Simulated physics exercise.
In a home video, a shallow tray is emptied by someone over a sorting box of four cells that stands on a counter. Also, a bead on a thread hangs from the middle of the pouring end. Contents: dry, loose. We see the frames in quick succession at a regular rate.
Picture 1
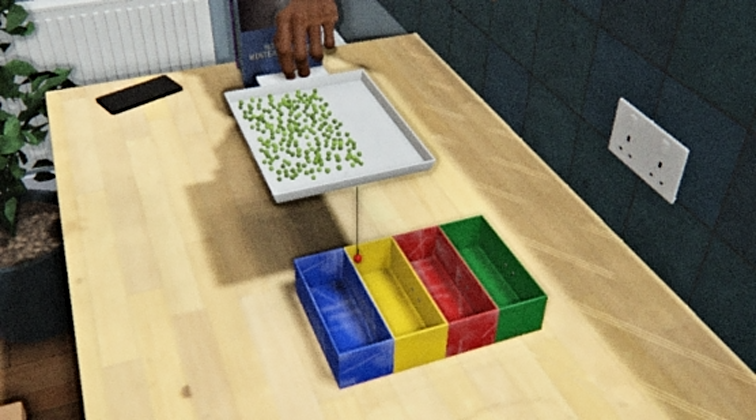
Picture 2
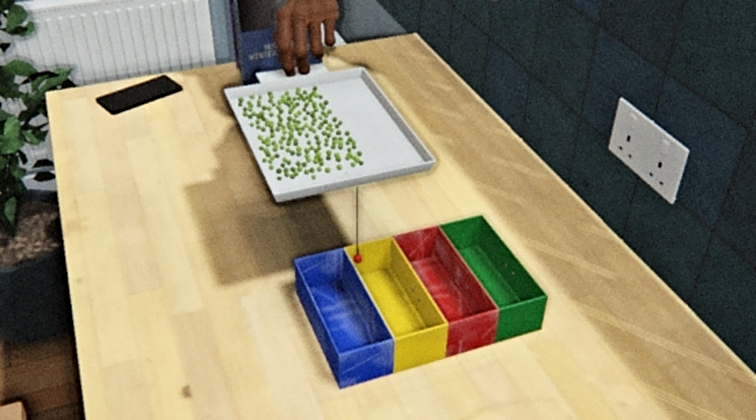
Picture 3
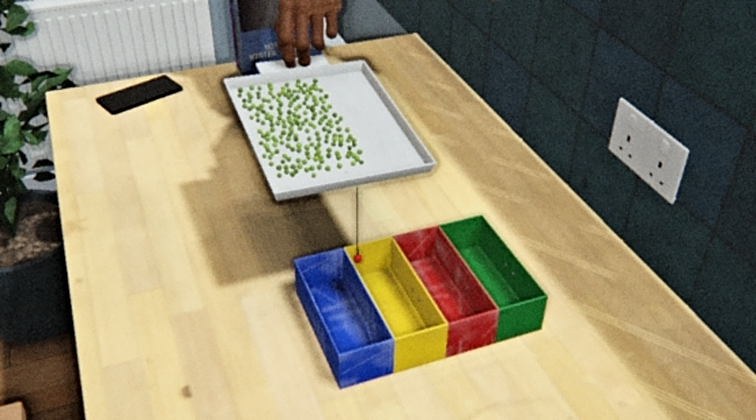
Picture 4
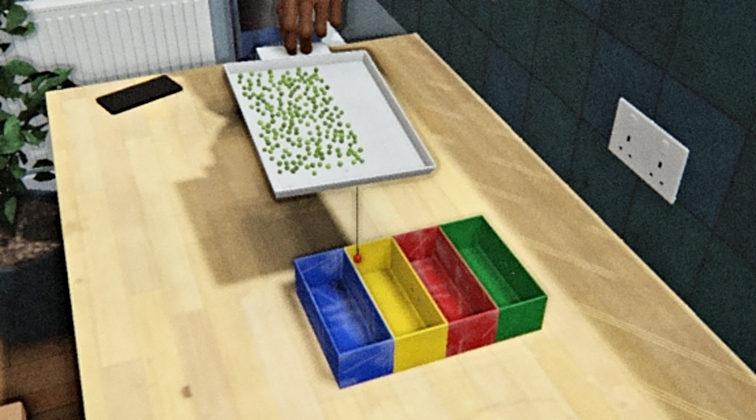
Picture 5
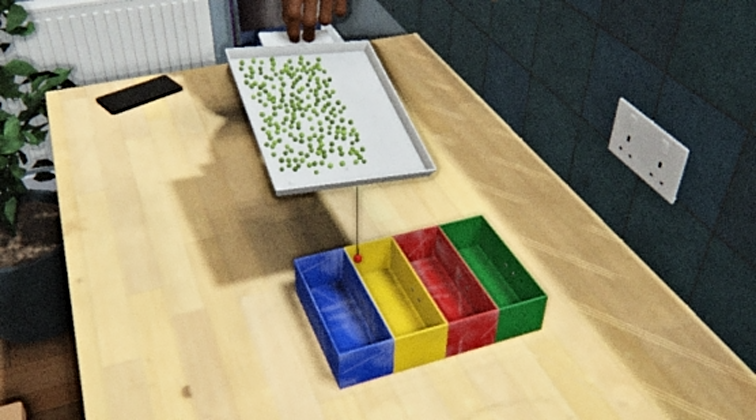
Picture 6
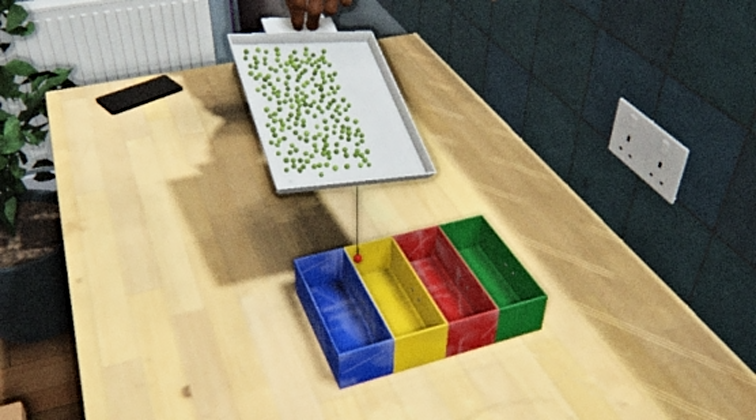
A hand raising the back of a white tray of small green peas above a box of blue, yellow, red and green cells.
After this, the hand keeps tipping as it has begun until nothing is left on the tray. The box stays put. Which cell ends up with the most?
The red cell.
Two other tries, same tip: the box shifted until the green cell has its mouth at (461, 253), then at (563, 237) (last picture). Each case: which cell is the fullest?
It would be the cell in red the first time and the cell in blue the second time.
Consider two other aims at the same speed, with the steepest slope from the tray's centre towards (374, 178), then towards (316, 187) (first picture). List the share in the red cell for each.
30 % and 0 %, roughly.
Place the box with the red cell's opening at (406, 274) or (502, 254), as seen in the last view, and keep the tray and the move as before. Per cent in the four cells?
Well, you'd get about 100 per cent and then about 100 per cent.
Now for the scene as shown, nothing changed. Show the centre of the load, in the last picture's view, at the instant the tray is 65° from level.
I'd mark the middle close to (411, 189).
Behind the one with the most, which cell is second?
Second: The yellow one.
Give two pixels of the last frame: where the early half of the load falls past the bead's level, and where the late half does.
Early half: (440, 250); late half: (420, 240).
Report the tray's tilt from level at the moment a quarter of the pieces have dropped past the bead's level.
70 degrees.
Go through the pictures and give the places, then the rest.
The first picture shows corners of the pouring end (277, 192) and (431, 159), level; middle of the load (297, 130), dried peas; bead on its thread (358, 259); blue cell (367, 361); yellow cell (420, 345); red cell (472, 330); green cell (521, 316).
The second picture shows corners of the pouring end (277, 191) and (431, 160), level; middle of the load (297, 128).
The third picture shows corners of the pouring end (277, 190) and (431, 162), tipped barely, lowest at the right corner; middle of the load (297, 123).
The fourth picture shows corners of the pouring end (278, 188) and (432, 165), tipped a little, lowest at the right corner; middle of the load (298, 115).
The fifth picture shows corners of the pouring end (279, 187) and (432, 167), tipped clearly, lowest at the right corner; middle of the load (300, 108).
The sixth picture shows corners of the pouring end (281, 185) and (432, 170), tipped clearly, lowest at the right corner; middle of the load (305, 104), almost all on the move; blue cell (367, 361); yellow cell (420, 345); red cell (472, 330); green cell (521, 316).
Just after the last frame, tray tipped steeply; roughly two thirds on the tray; about a tenth in the red cell; just a few in the yellow cell; just a few in the green cell; roughly a quarter falling or outside the box.
A moment on, tray tipped past a quarter turn; about a tenth on the tray; roughly two thirds in the red cell; roughly a quarter in the yellow cell; just a few in the green cell; about a tenth falling or outside the box.
Further on, tray tipped past a quarter turn; the larger part in the red cell; roughly a quarter in the yellow cell; just a few in the green cell.
When it is over, tray tipped past a quarter turn; the larger part in the red cell; roughly a quarter in the yellow cell; just a few in the green cell; not one in the blue cell.
